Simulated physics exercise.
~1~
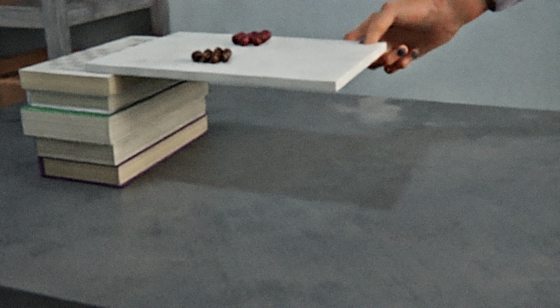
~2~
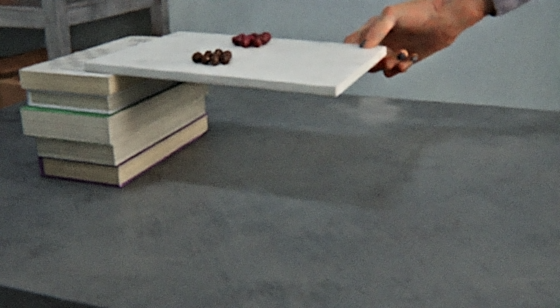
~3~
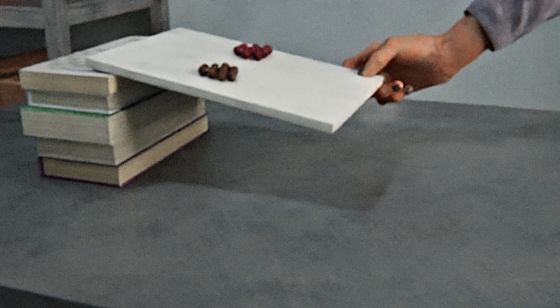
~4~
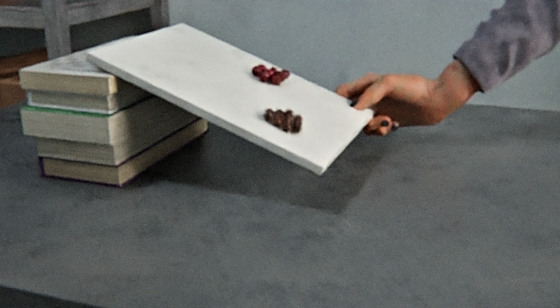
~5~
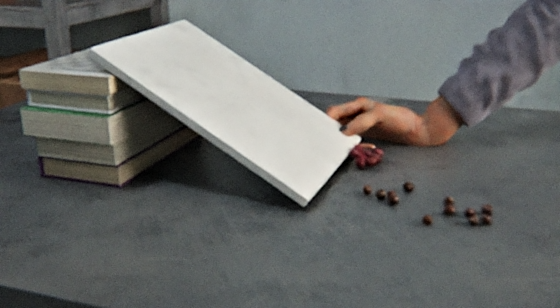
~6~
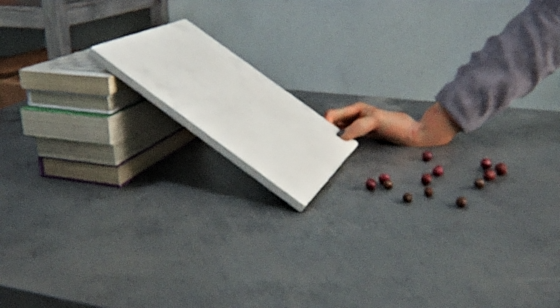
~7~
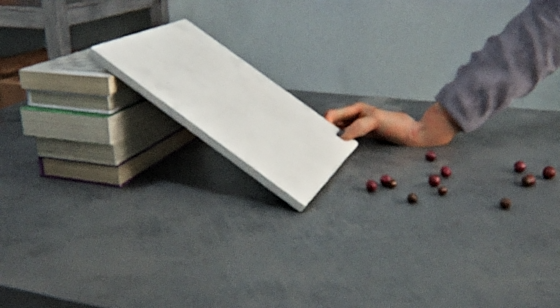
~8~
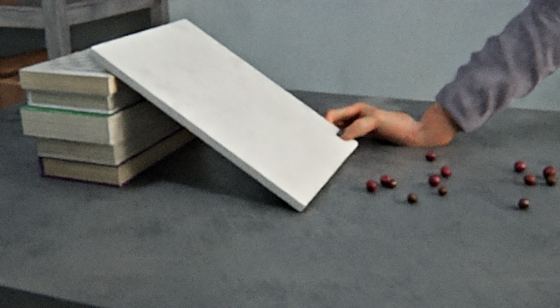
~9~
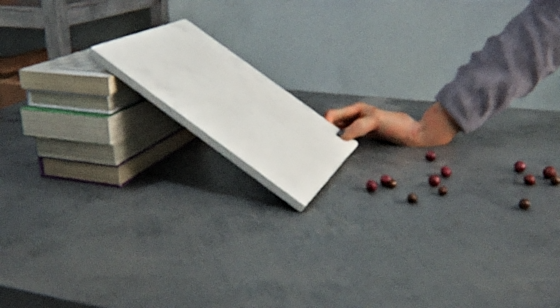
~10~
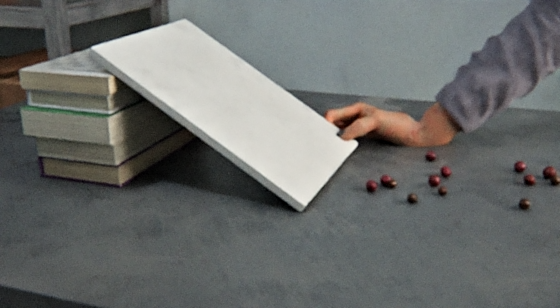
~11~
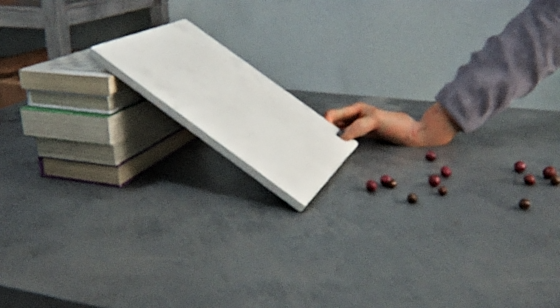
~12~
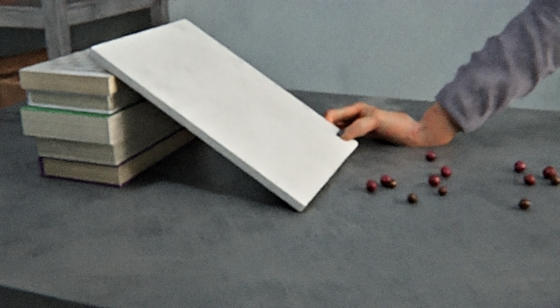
On a grey table, a hand lowers a white board and small beads roll right.
